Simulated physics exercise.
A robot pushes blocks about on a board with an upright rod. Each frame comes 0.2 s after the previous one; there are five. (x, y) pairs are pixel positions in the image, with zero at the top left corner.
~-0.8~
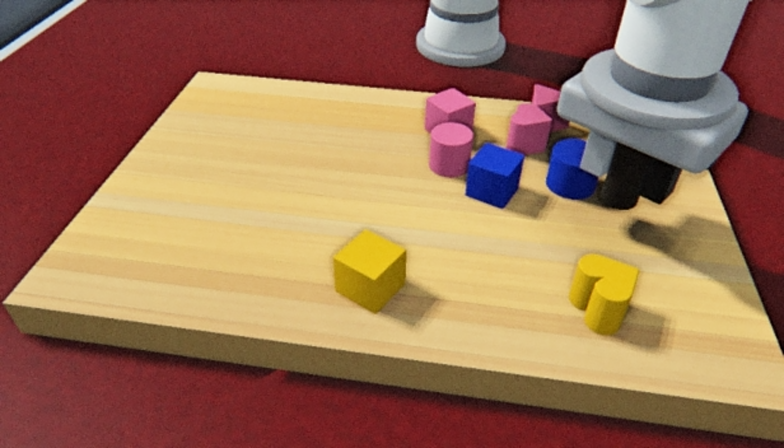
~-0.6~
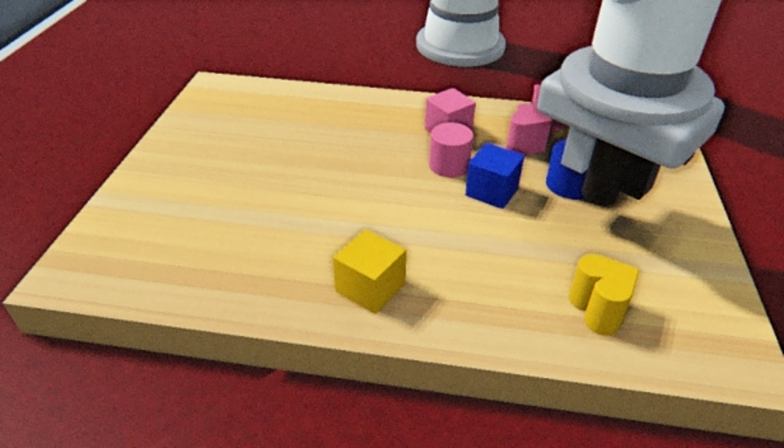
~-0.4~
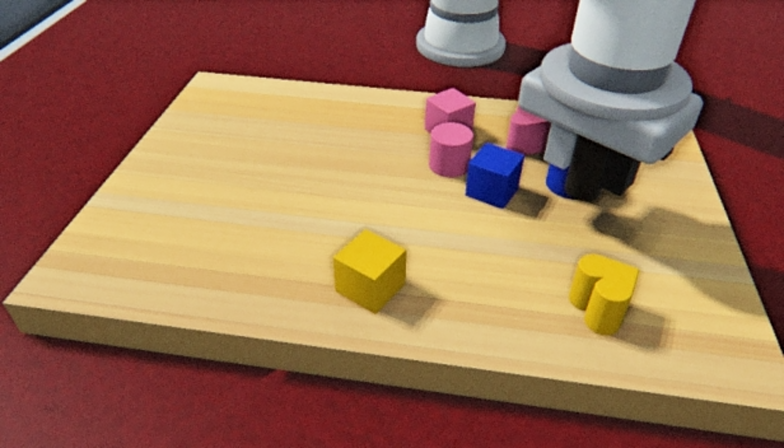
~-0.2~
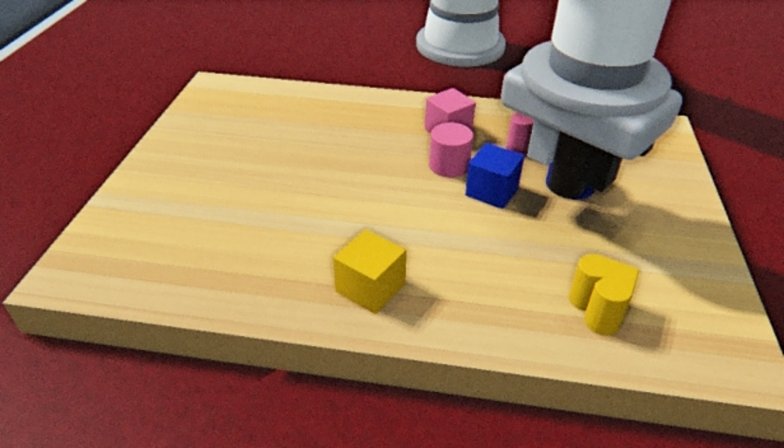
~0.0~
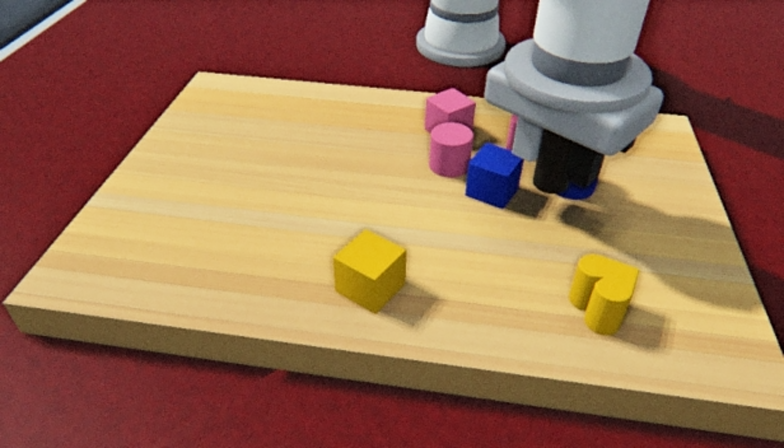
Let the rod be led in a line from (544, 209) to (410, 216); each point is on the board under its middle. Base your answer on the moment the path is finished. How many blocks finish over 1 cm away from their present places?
That push would leave one block displaced by more than about 1 cm.
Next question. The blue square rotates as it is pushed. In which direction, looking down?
Its spin: Clockwise.
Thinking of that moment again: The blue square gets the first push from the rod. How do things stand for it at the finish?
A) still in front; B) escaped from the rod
Letter B.
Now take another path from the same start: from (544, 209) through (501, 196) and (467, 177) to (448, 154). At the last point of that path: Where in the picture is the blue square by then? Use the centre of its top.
Around (418, 114).
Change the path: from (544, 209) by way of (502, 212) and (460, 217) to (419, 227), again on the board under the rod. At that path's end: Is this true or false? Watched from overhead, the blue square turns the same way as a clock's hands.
That claim is true.
What follows on the original path. One third of the way, rod at (503, 186); blue square at (484, 156), turned 30° clockwise.
Two thirds of the way, rod at (458, 189); blue square at (477, 155), turned 50° clockwise.
At the end, rod at (411, 190); blue square at (477, 155), turned 50° clockwise; blue circle not moved.
